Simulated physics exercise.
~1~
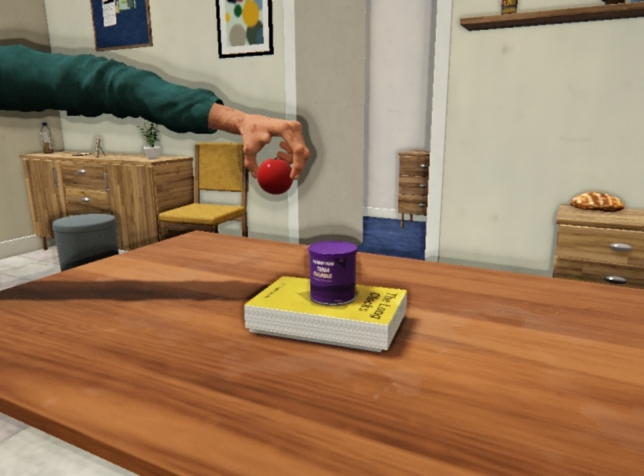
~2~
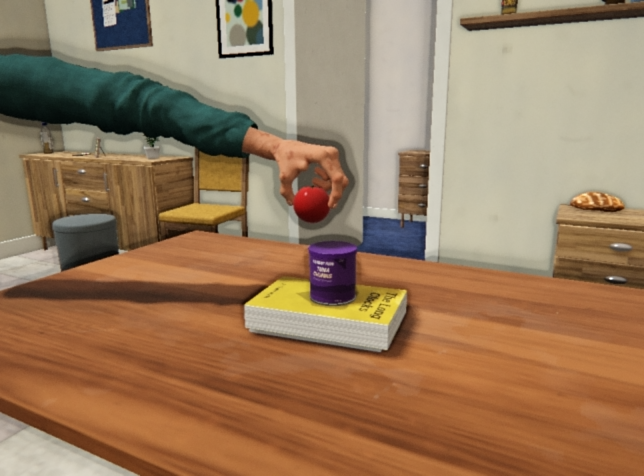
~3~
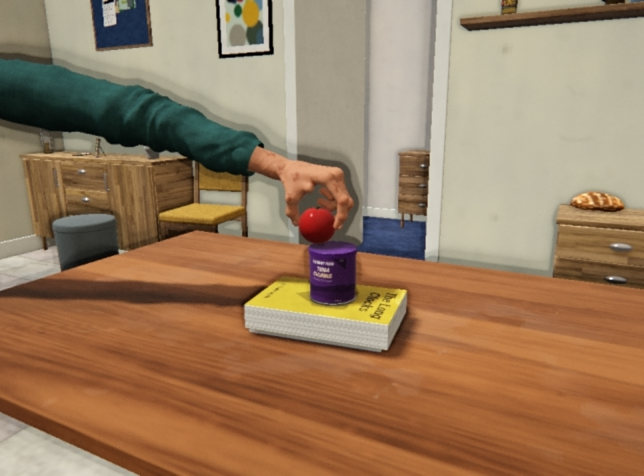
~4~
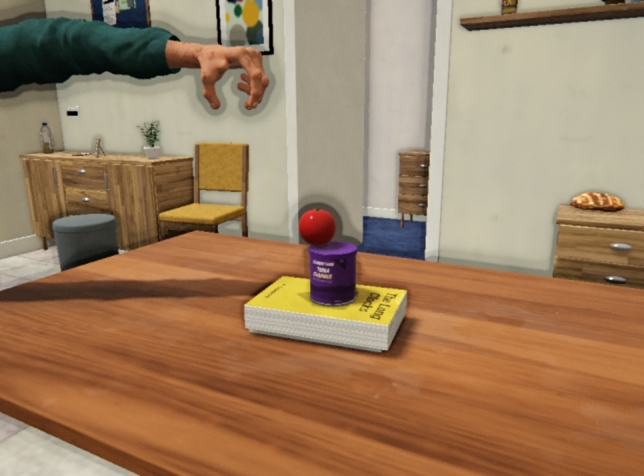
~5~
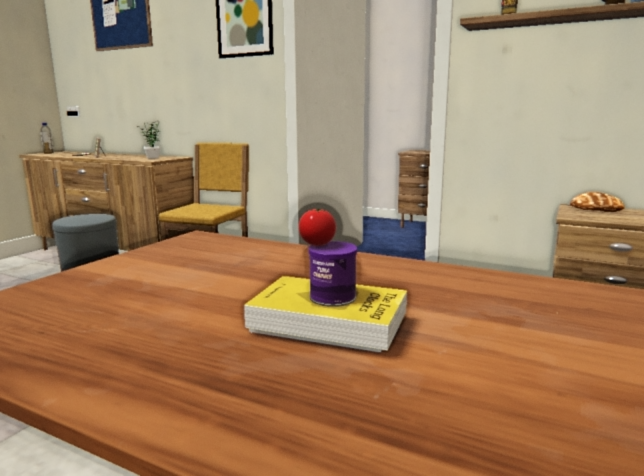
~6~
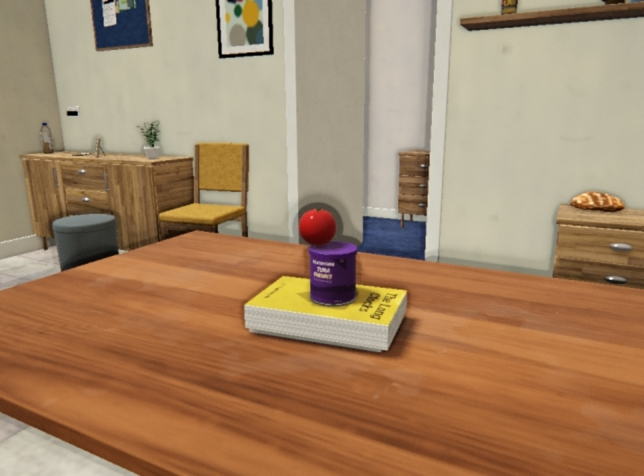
Red tomato being lowered by a hand onto a purple pot on a yellow book, then staying balanced after its release.
